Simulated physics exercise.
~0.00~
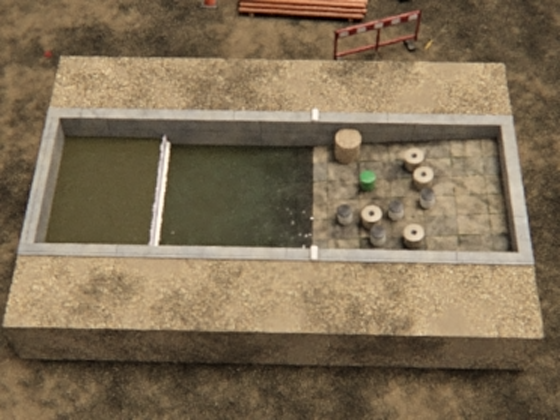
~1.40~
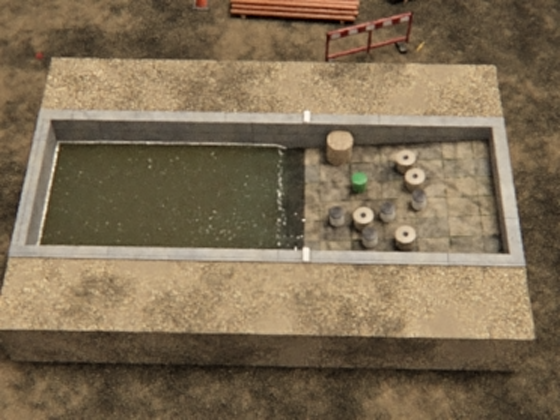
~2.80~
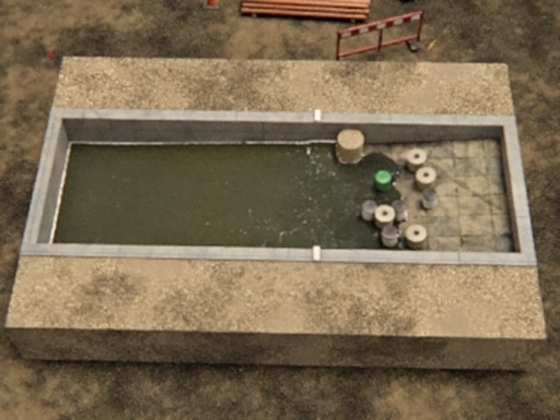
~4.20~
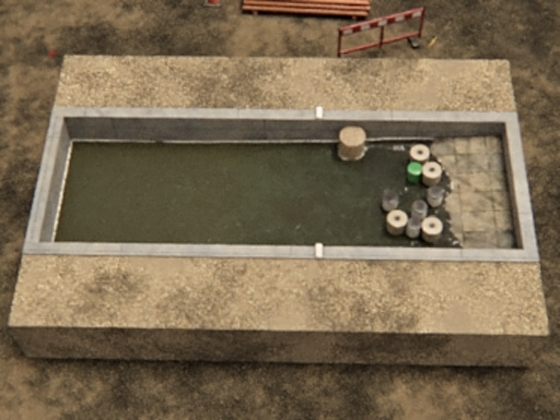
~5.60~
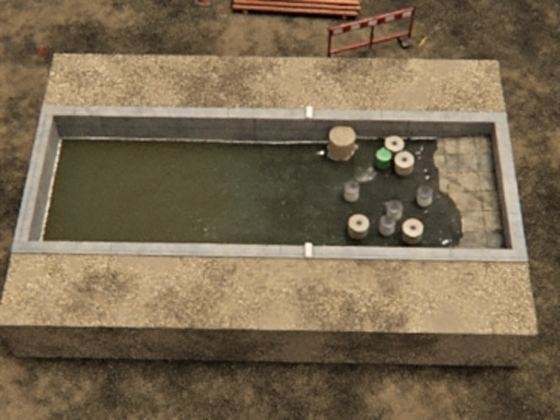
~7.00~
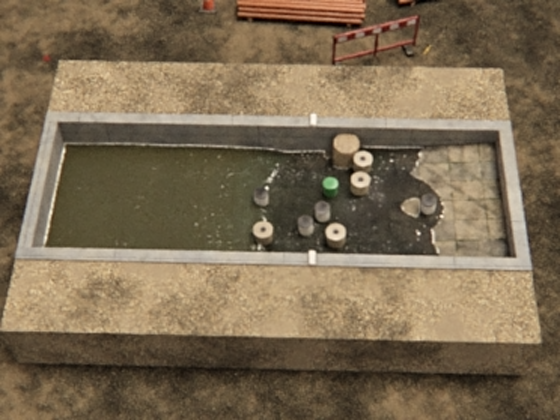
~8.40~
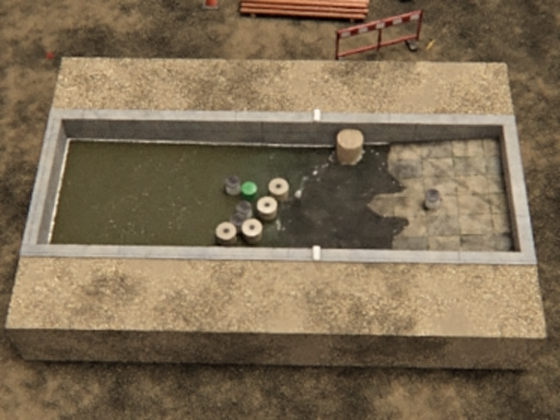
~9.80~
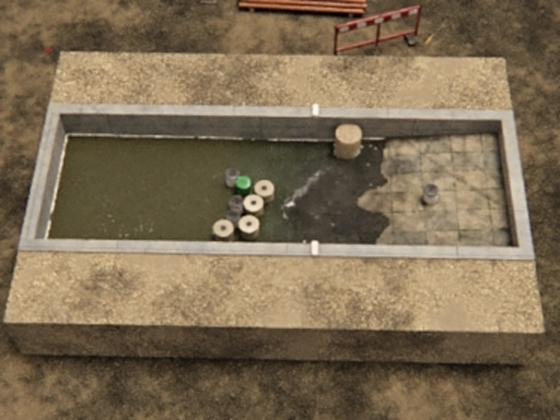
In the video, murky water held behind a white barrier in a rectangular basin surges right up a paved slope, reaching scattered tubs and pails, then draws back, carrying most of them, including a green pail, left past the white marks, while one grey pail remains on the slope.
